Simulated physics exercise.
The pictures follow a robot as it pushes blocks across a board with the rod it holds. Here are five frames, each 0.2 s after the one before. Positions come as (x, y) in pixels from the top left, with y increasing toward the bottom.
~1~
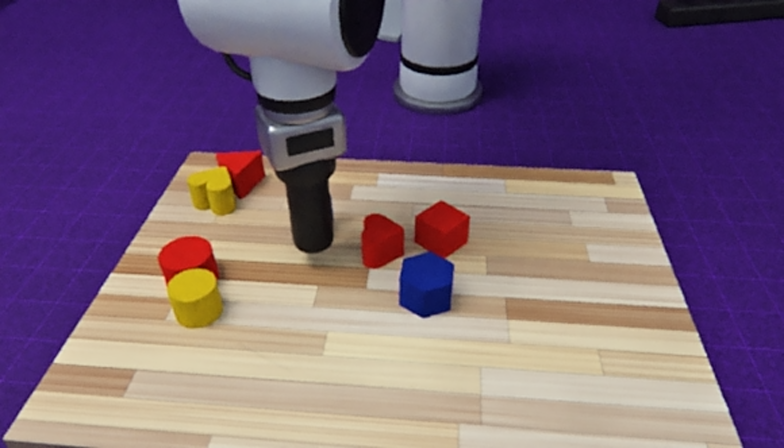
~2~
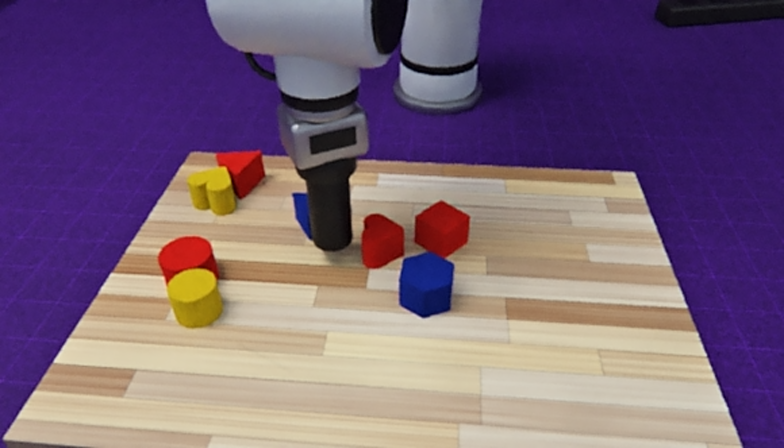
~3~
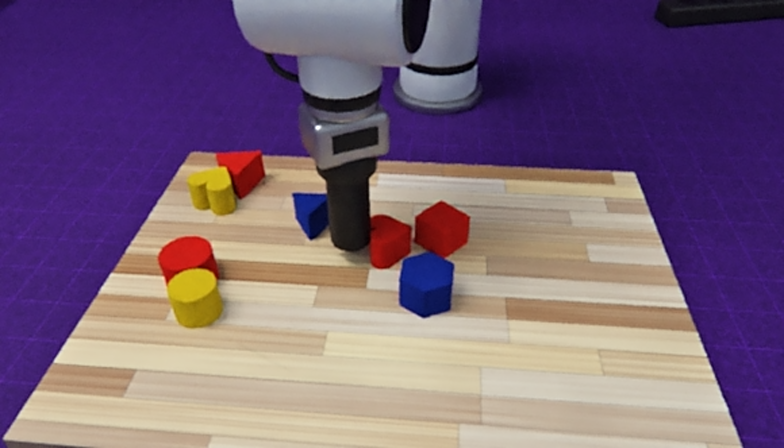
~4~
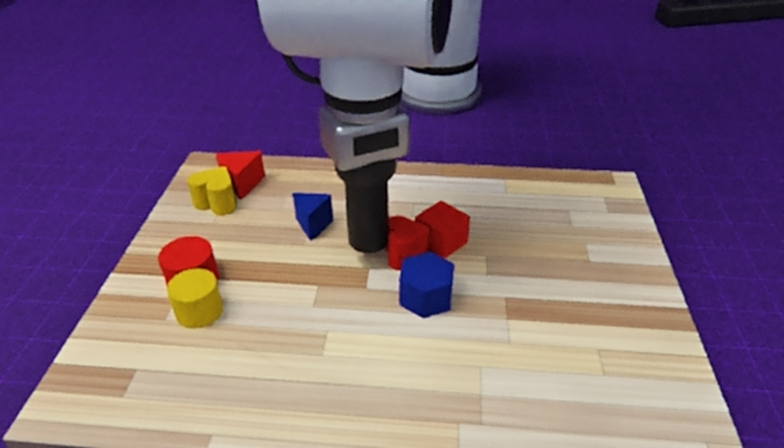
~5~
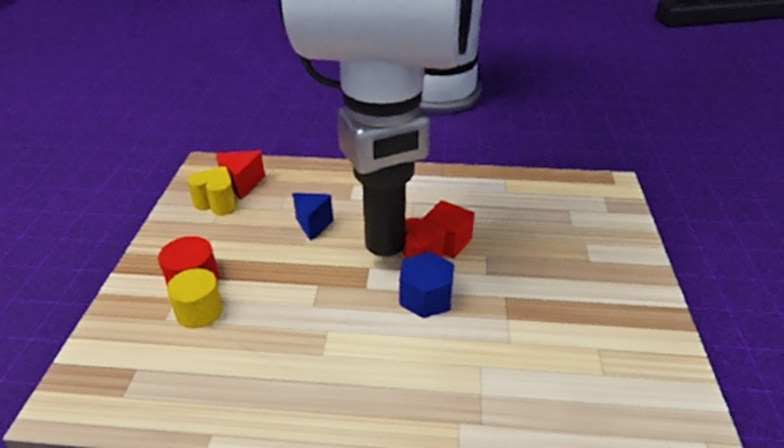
On a wooden board over a purple surface, a robot arm lowers no block but sweeps its black rod rightward past a blue triangle, then pushes a red heart right against a red block beside a blue six-sided block.
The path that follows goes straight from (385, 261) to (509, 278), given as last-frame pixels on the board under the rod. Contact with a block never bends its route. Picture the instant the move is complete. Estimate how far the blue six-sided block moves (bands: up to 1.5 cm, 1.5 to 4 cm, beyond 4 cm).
It's set to move under 1.5 cm.
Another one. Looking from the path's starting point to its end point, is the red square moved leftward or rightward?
Heads left.
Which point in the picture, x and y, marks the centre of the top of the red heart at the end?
Pixel (511, 228).
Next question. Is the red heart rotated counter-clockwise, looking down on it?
Yes, I think so.
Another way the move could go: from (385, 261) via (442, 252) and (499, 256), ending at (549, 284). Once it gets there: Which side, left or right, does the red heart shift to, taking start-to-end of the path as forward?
Over to the left.
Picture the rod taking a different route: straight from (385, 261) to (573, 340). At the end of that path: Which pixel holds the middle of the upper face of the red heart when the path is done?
It should be at (471, 241) by then.
The first path, step by step. One third of the way, rod at (427, 251); red heart at (463, 232), turned 20° anticlockwise; blue six-sided block at (431, 272); red square at (468, 209), turned 20° anticlockwise.
Two thirds of the way, rod at (470, 257); red heart at (494, 230), turned 35° anticlockwise; blue six-sided block at (436, 274), turned 25° clockwise; red square at (473, 207), turned 35° anticlockwise.
At the end, rod at (512, 262); red heart at (511, 228), turned 75° anticlockwise; blue six-sided block at (436, 274), turned 25° clockwise; red square at (473, 207), turned 35° anticlockwise.
